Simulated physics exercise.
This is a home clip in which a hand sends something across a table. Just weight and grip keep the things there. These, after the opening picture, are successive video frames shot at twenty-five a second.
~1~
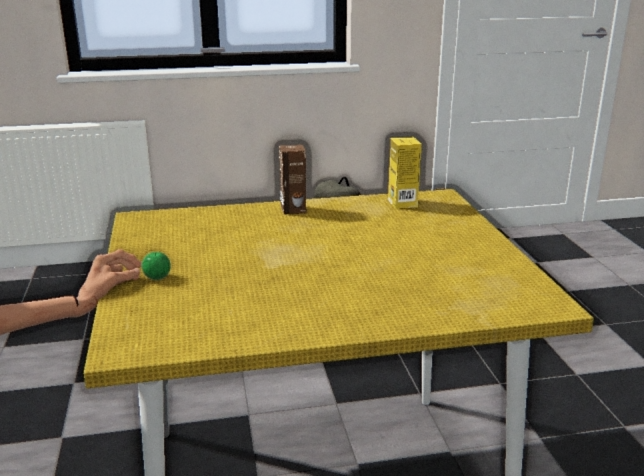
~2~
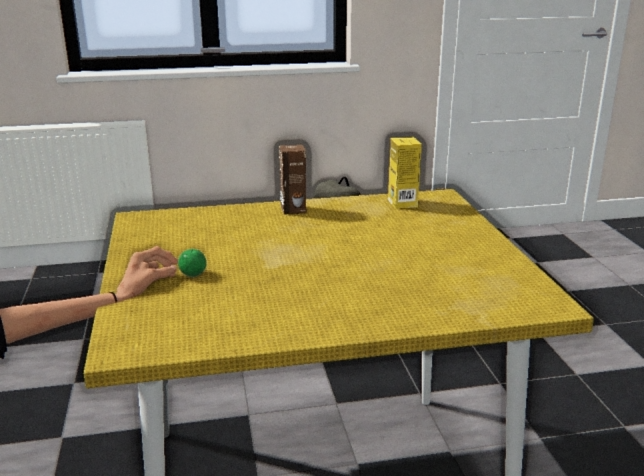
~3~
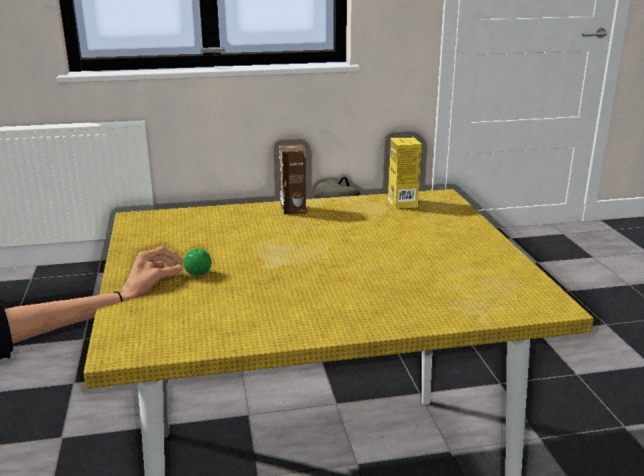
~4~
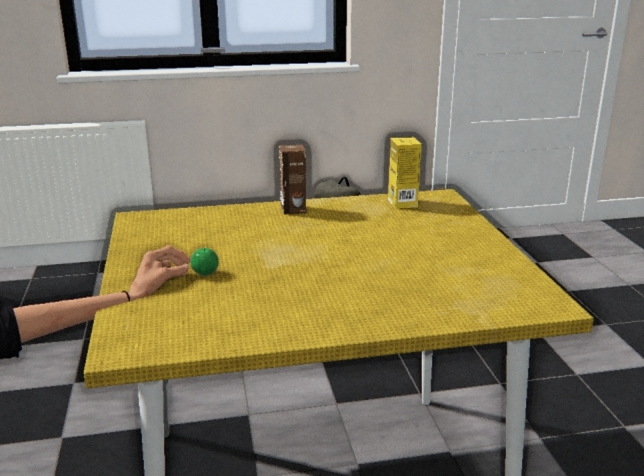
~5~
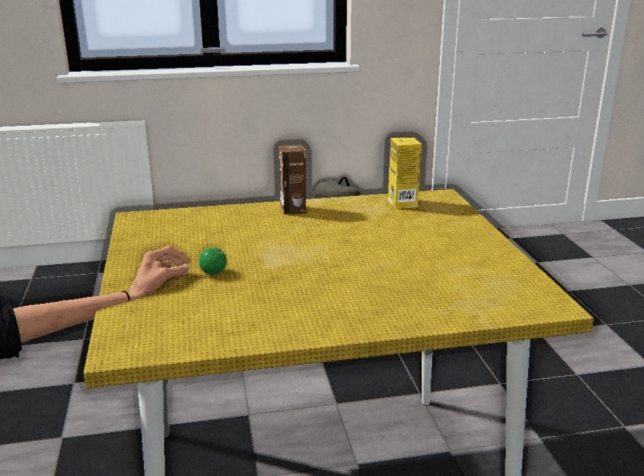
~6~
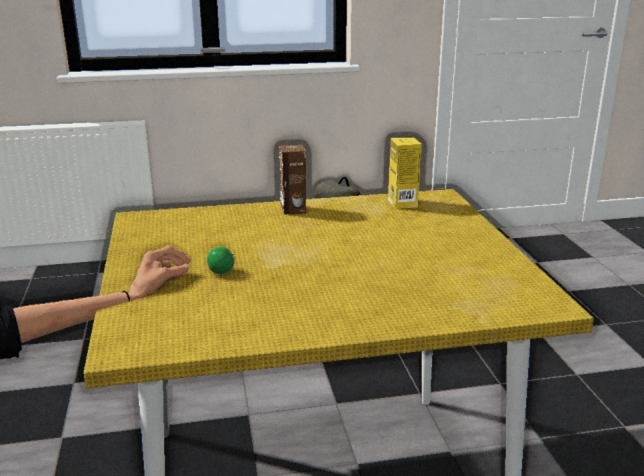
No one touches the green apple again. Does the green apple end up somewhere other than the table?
Held by the table.
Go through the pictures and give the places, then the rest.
Under the hand; green apple (156, 266), in the first frame.
Under the hand; green apple (193, 263), in the second frame.
Under the hand; green apple (198, 263), in the third frame.
Green apple (205, 262), in the fourth frame.
Green apple (213, 261) displaced a little, in the fifth frame.
Green apple (221, 261) displaced a little, in the sixth frame.
Then, 0.30 s past the last view, green apple displaced well along near (272, 256).
Then, 0.70 s past the last view, green apple displaced well along near (322, 252).
Finally, moved from the start, green apple. Final places as the last picture's camera would see them, green apple near (362, 249).
